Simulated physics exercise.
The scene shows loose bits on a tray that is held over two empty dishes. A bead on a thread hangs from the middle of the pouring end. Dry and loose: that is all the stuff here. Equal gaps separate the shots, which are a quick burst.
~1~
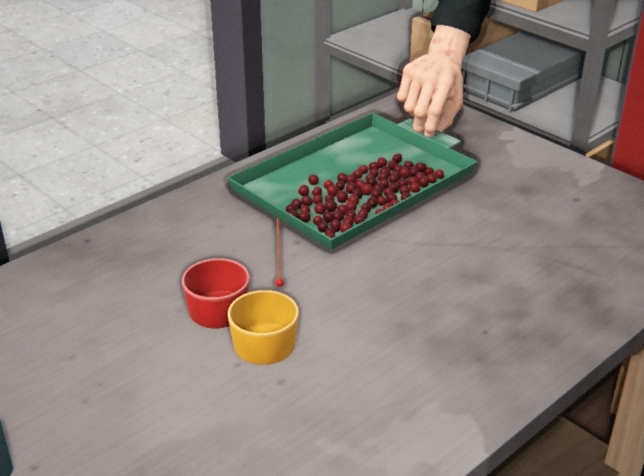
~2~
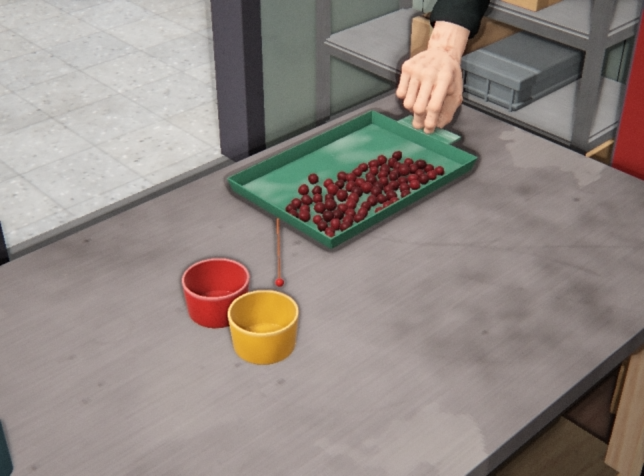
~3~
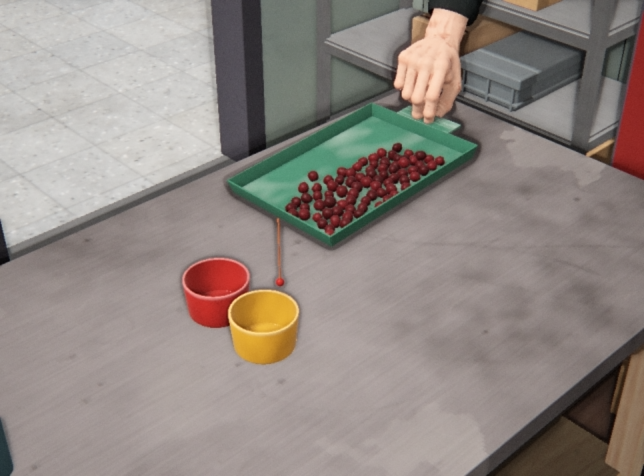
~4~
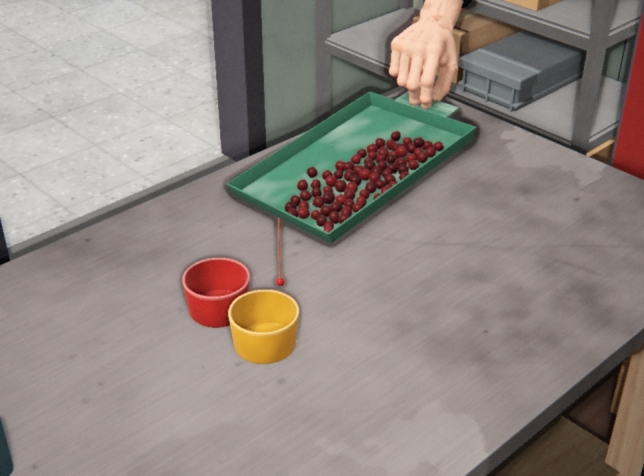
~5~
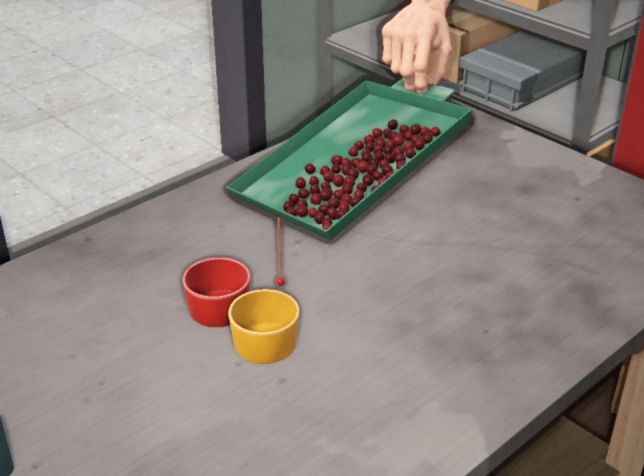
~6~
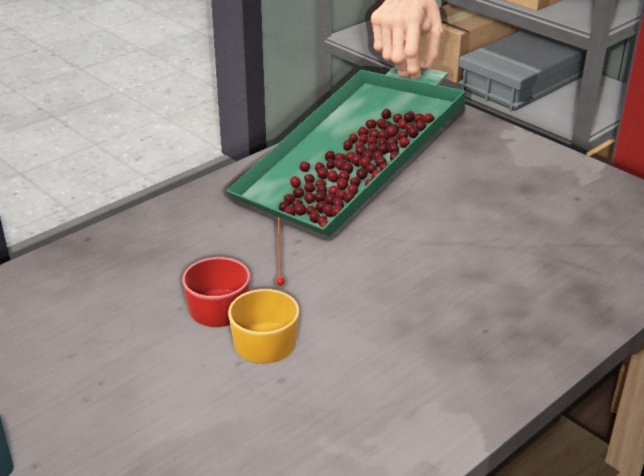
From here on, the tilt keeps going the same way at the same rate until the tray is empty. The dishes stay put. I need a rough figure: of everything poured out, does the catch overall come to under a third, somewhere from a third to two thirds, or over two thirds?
The result will be a medium catch, a third to two thirds of the load.
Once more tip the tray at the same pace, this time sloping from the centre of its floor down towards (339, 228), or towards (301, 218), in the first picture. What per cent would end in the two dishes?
First case around 10 per cent, second case 40 per cent.
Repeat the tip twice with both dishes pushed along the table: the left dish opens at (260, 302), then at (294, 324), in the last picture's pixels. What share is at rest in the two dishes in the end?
10% for the first placement, 0% for the second.
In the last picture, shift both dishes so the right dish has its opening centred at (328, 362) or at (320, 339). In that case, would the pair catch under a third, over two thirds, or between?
In order of the places: Less than a third, then under a third.
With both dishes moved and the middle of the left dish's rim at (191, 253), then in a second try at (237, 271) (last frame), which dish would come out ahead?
Run 1: The one on the right side. Run 2: The one on the left side.
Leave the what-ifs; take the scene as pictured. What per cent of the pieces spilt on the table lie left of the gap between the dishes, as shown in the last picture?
Left fraction: Around 50 per cent.
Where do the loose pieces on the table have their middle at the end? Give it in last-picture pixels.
Approximately (236, 270).
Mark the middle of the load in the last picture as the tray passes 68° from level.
(265, 182).
Shortly afterwards, tray tipped steeply; all but a few on the tray; only a few in the air.
Next, tray tipped past a quarter turn; near a third on the tray; only a few in the right dish; near a quarter in the left dish; a little outside both; near a quarter in the air.
Some moments later, tray tipped past a quarter turn; a little in the right dish; near half in the left dish; near half outside both.
In the end, tray tipped past a quarter turn; a little in the right dish; near half in the left dish; near half outside both.
